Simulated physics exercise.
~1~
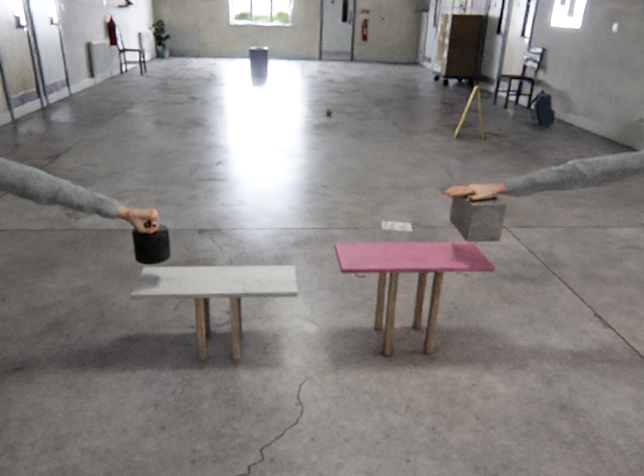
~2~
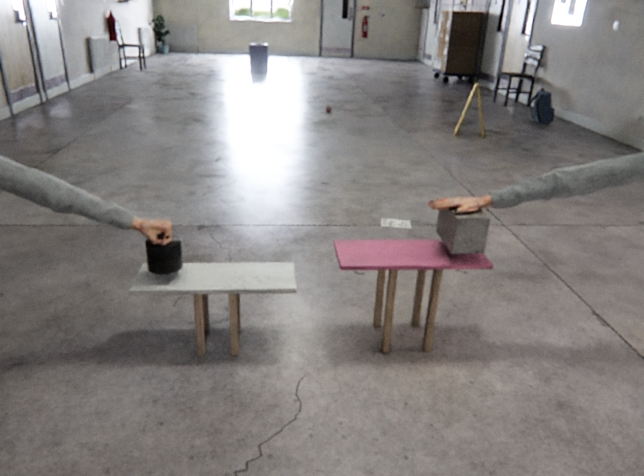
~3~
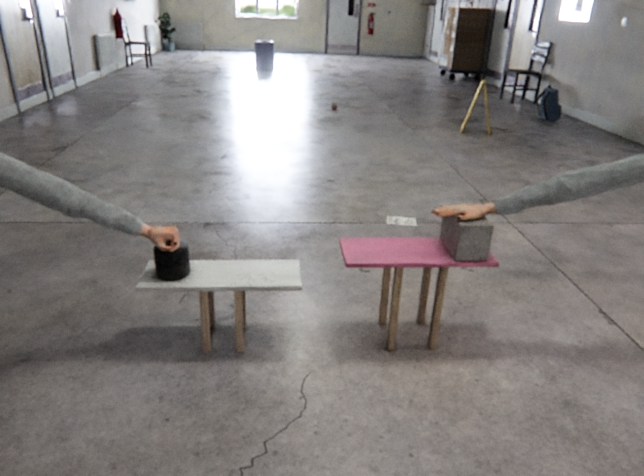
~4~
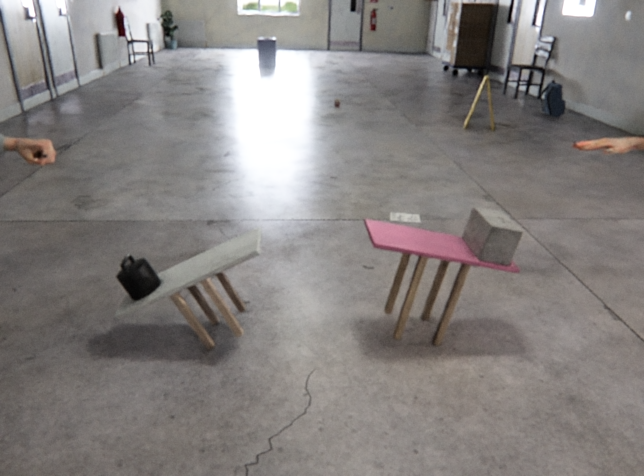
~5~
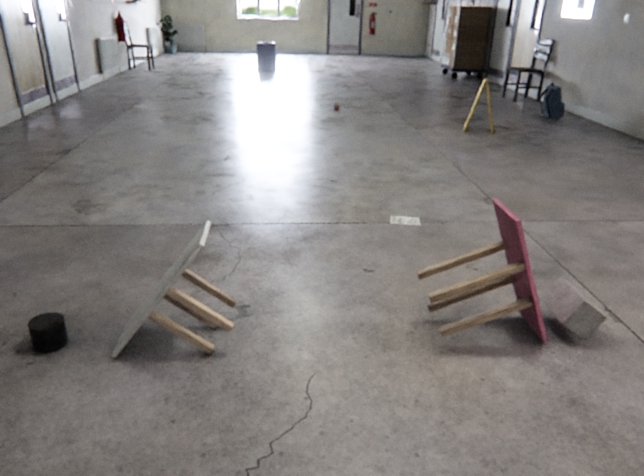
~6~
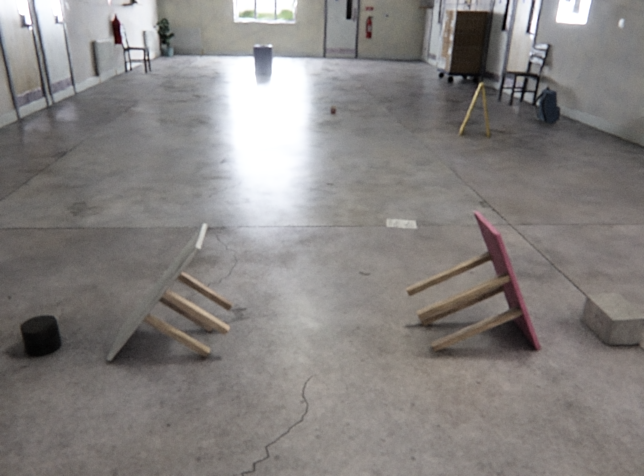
Two small tables, pink and pale, tipping over outward after hands set a grey block and dark cylinder near their outer ends.
